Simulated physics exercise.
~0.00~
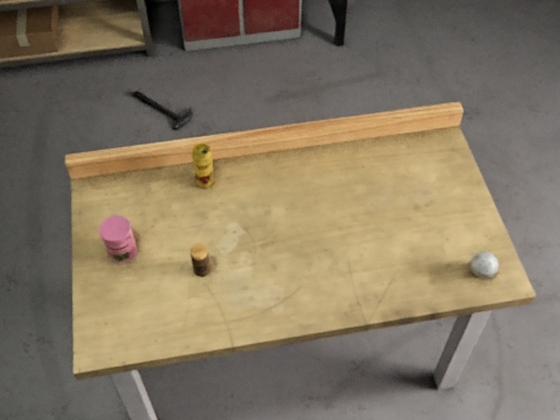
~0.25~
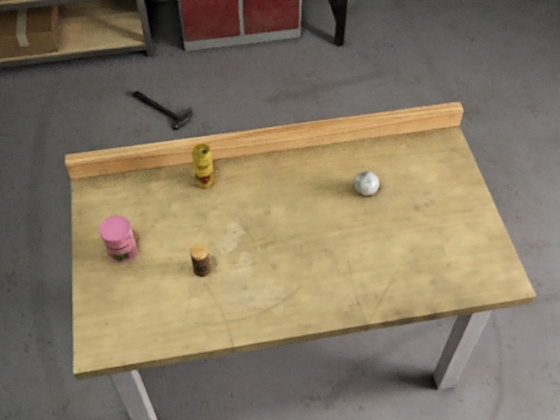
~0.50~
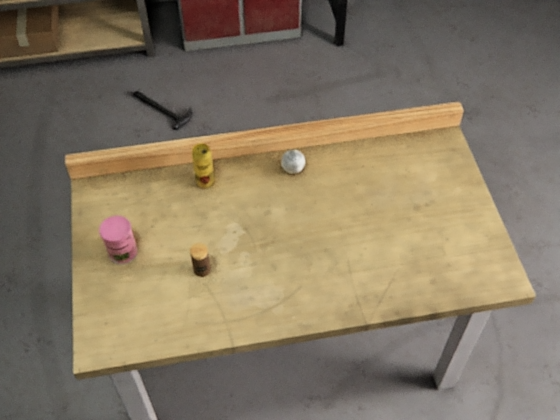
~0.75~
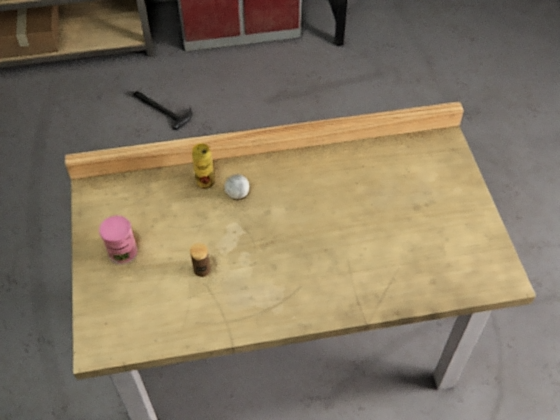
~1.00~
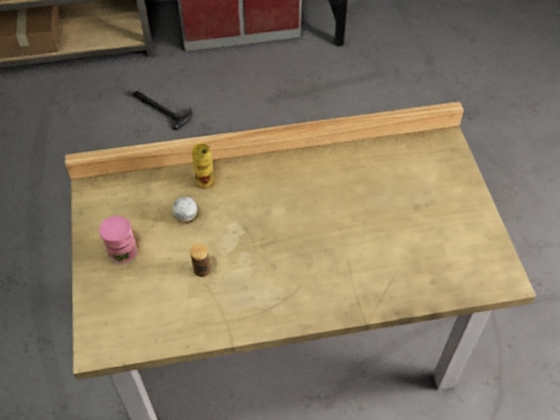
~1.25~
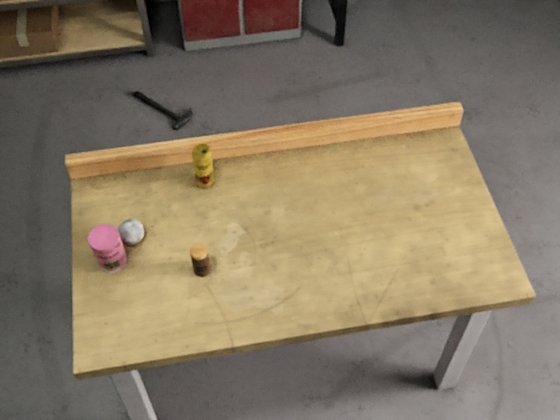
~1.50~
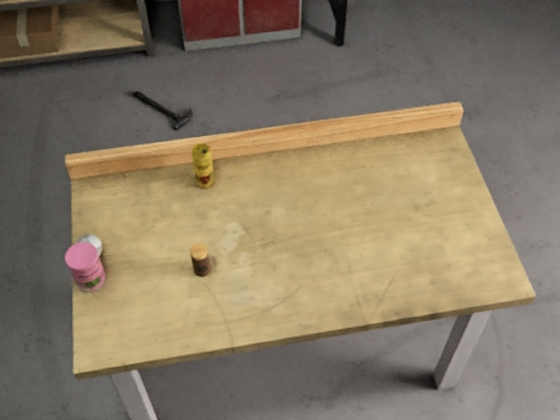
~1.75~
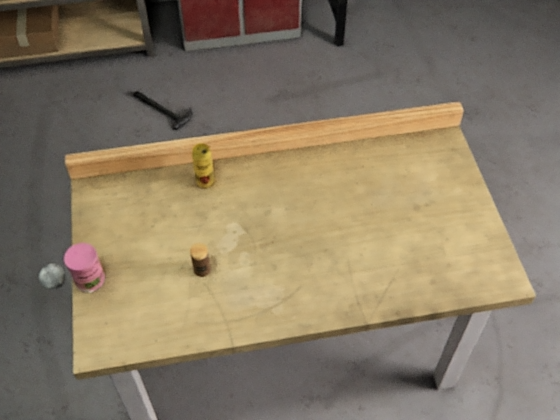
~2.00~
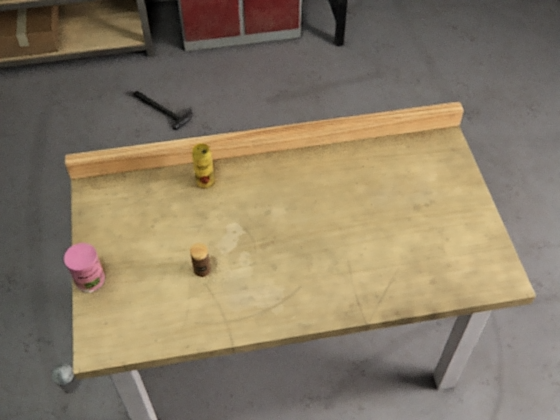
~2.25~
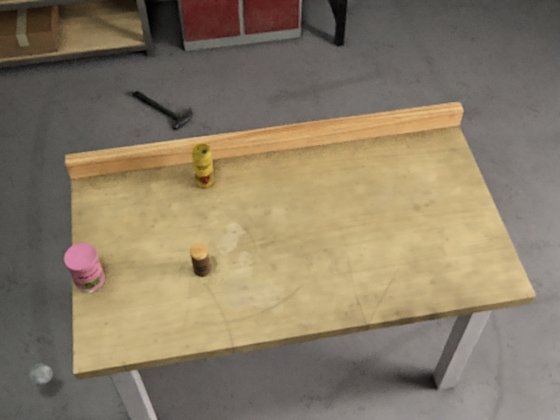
The footage shows a white ball rolling across a wooden table to the raised rail at the far edge, rebounding past a yellow can and pushing a pink tin toward the left edge before dropping to the floor, while the tin, can and brown shaker remain upright on the table.
